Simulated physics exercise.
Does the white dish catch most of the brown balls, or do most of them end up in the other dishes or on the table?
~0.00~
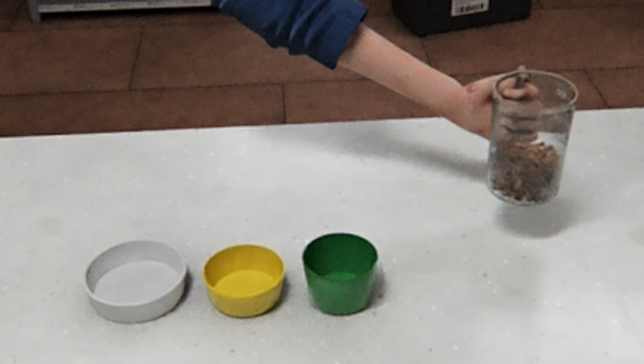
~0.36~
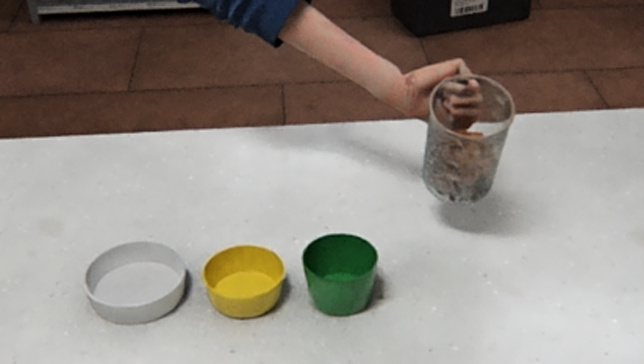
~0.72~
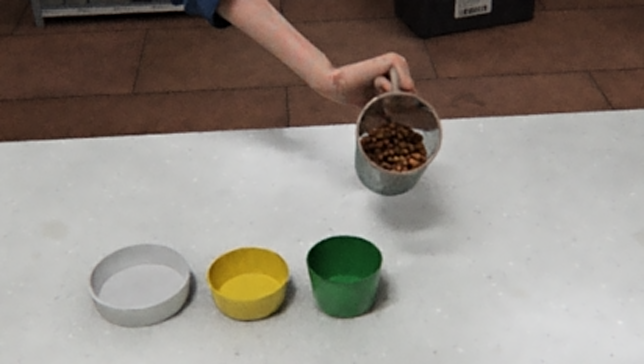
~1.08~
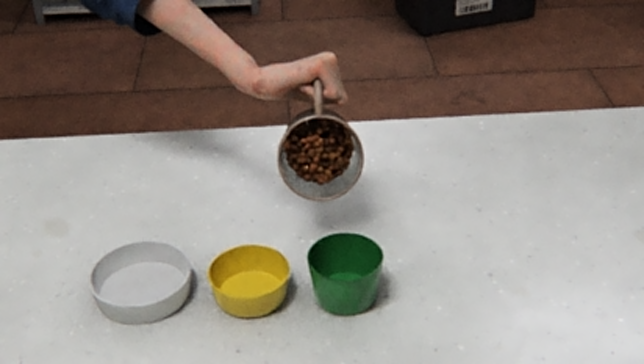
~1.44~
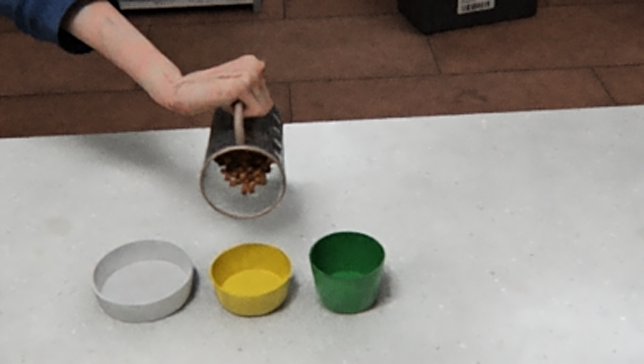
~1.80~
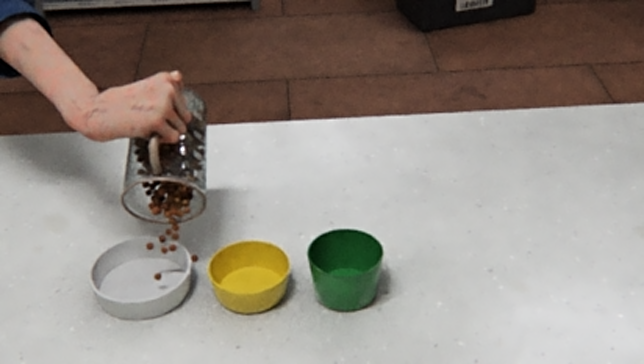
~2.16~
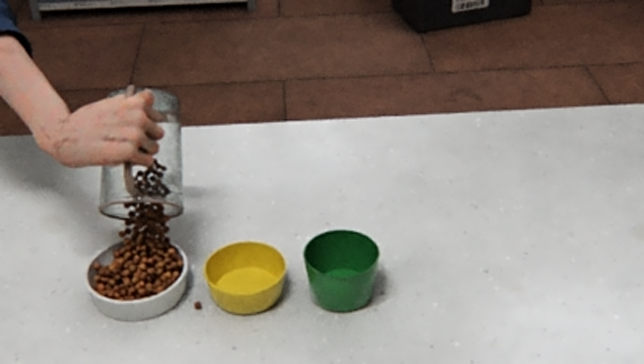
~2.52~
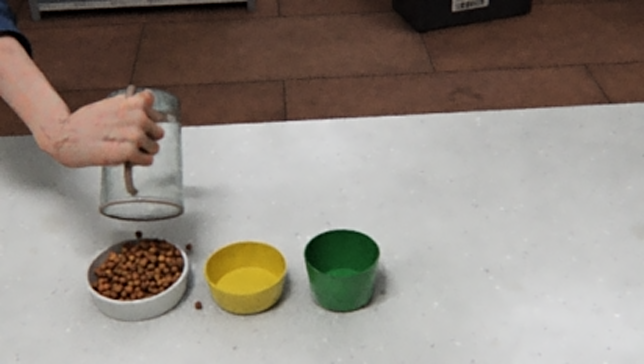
The white dish catches nearly all of the balls. The yellow and green dishes stay empty, and only a stray ball or two lies on the table.
